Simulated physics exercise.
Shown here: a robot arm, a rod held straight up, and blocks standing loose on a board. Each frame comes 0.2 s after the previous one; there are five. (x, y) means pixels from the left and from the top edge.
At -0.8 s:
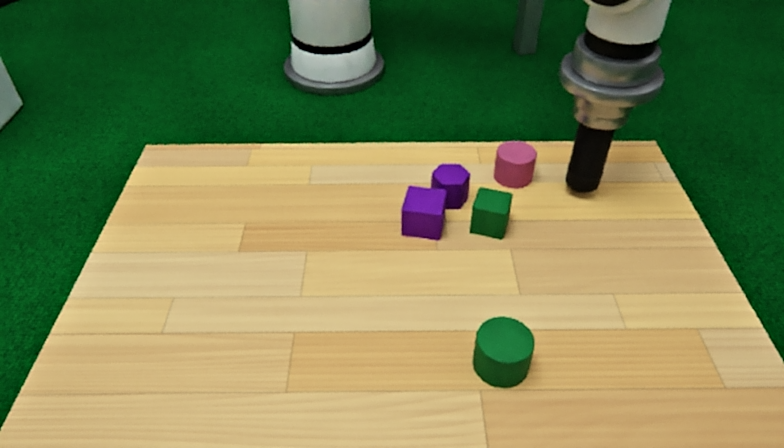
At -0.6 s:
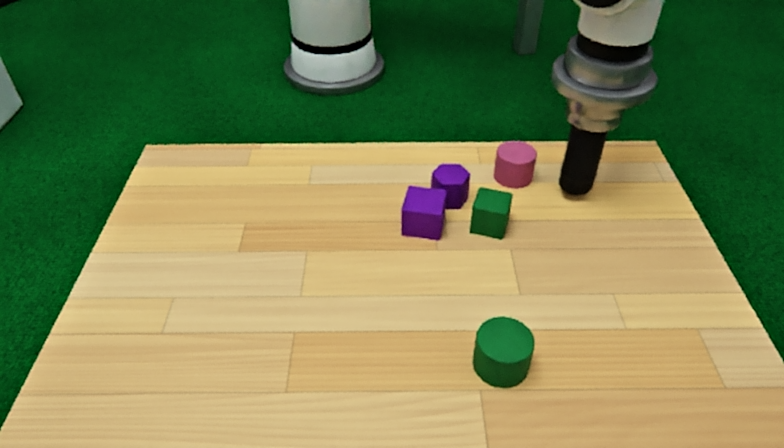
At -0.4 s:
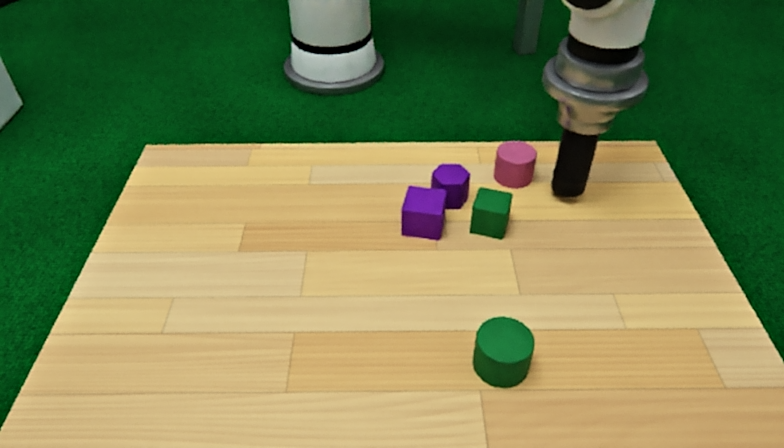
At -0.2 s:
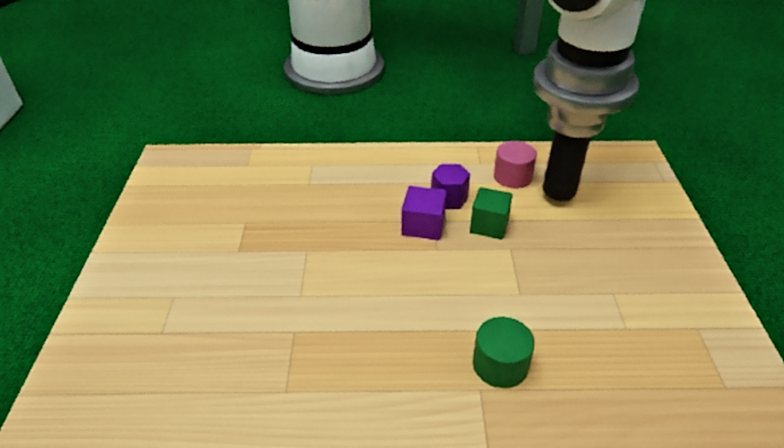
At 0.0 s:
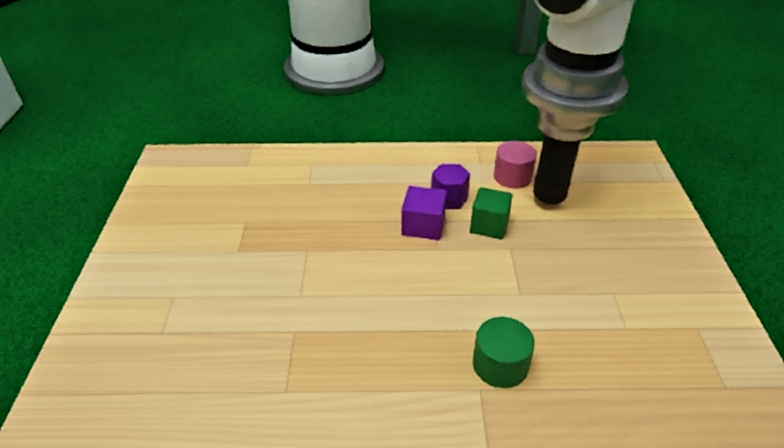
A robot arm holding a black rod upright moves slowly to the left and slightly toward the viewer over a wooden board, starting right of the pink cylinder. The rod draws a little nearer to the pink cylinder and green cube, while all five blocks stay still.
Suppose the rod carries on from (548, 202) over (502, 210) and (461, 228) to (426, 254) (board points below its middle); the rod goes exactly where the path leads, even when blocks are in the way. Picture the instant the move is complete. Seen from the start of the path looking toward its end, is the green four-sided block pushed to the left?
Final answer: Yes.
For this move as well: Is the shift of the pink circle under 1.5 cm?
Final answer: Yes.
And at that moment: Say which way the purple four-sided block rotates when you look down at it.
Clockwise.
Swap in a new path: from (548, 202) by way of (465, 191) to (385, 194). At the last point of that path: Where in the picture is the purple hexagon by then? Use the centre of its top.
The point I'd pick in the picture is (378, 190).
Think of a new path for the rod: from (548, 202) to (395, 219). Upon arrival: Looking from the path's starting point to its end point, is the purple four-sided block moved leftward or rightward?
The purple four-sided block is shifted sideways to the left, facing along the path from start to end.
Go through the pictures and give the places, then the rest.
Lower end of the rod at (582, 183), tops of blocks, purple four-sided block at (425, 199), purple hexagon at (451, 173), green four-sided block at (493, 199), pink circle at (517, 151), in the first picture.
Rod at (575, 186), blocks as before, in the second picture.
Rod at (567, 188), blocks as before, in the third picture.
Rod at (559, 191), blocks as before, in the fourth picture.
Rod at (550, 194), purple four-sided block at (425, 199), purple hexagon at (451, 173), green four-sided block at (493, 199), pink circle at (517, 151), in the fifth picture.
The first path, step by step. One third of the way, rod at (503, 203); green four-sided block at (487, 203).
Two thirds of the way, rod at (461, 221); green four-sided block at (455, 226).
At the end, rod at (427, 246); purple four-sided block at (409, 201), turned 30° clockwise; purple hexagon not moved; green four-sided block at (441, 254), turned 50° anticlockwise; pink circle not moved.
